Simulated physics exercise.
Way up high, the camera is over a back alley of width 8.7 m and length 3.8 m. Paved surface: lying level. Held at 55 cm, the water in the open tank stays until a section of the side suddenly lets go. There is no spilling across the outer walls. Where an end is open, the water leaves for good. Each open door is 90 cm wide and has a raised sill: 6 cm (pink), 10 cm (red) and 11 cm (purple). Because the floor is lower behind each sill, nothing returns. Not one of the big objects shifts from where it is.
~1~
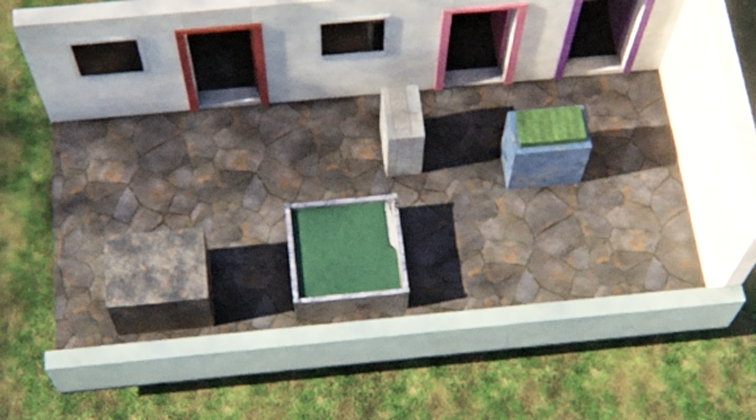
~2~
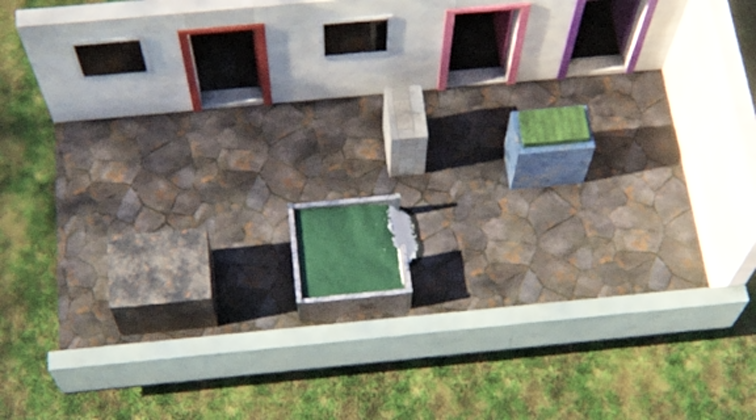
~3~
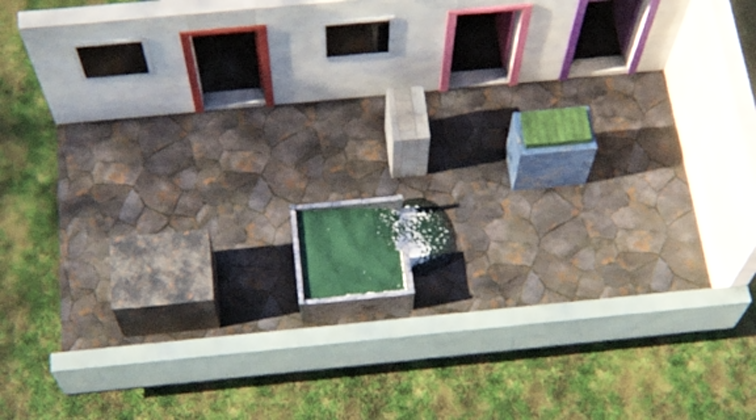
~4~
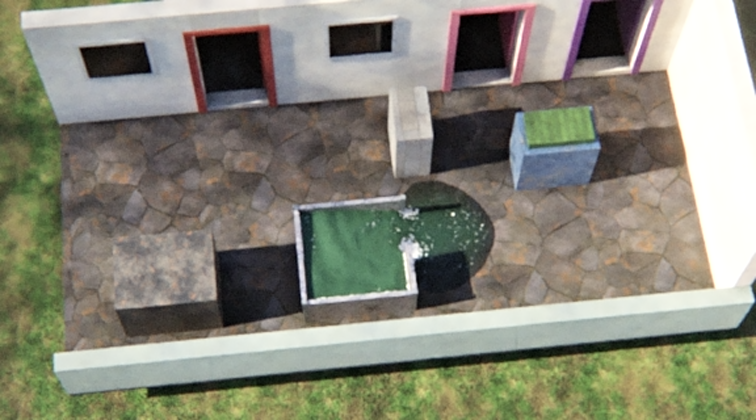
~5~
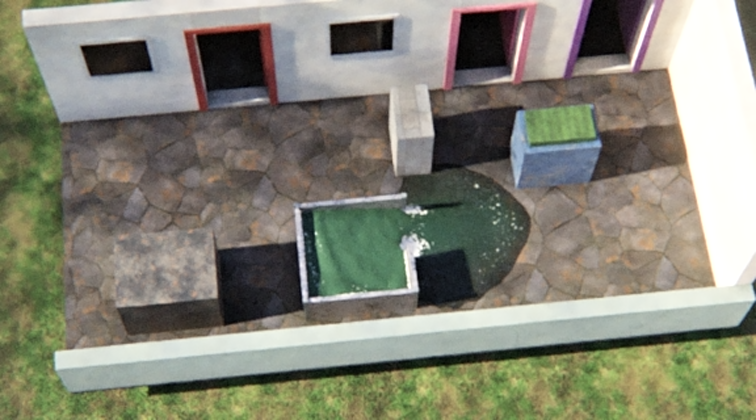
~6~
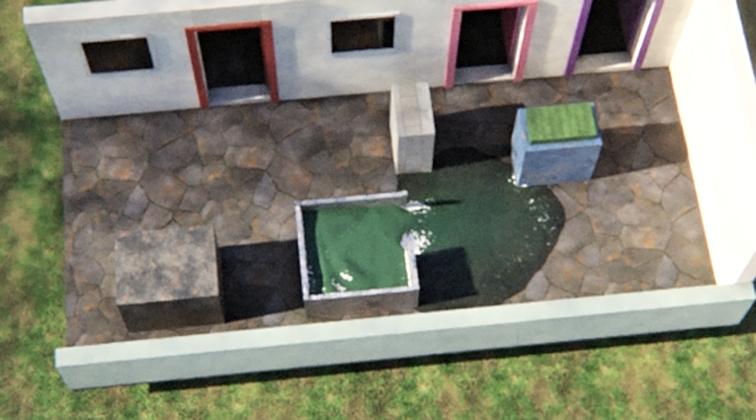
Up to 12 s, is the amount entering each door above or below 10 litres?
Pink door: Above; red door: Below; purple door: Below.
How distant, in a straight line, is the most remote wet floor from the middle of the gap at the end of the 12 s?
4.6 m.
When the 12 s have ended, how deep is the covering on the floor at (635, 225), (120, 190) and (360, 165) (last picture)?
Listed order: 5 / 0 / 2 cm.
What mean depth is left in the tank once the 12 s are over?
5 cm.
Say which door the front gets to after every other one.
It is the red one.
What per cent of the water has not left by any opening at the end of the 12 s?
Around 94 percent of the water.
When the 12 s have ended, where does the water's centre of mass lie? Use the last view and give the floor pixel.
(485, 212).
A moment later water covers 30 % of the floor and is deepest (20 cm) near (421, 233); pink door not reached, red door not reached, purple door not reached.
Soon after water covers 35 % of the floor and is deepest (16 cm) near (691, 220); pink door 10 cm at the sill, 13 L in, red door not reached, purple door 3 cm at the sill, 0 L in.
Next water covers 40 % of the floor and is deepest (16 cm) near (652, 284); pink door 9 cm at the sill, 39 L in, red door not reached, purple door 3 cm at the sill, 0 L in.
Later on water covers 50 % of the floor and is deepest (10 cm) near (660, 75); pink door 7 cm at the sill, 49 L in, red door 1 cm at the sill, 0 L in, purple door 8 cm at the sill, 0 L in.
At the end water covers 70 % of the floor and is deepest (6 cm) near (570, 196); pink door 6 cm at the sill, 50 L in, red door 1 cm at the sill, 0 L in, purple door 4 cm at the sill, 0 L in.
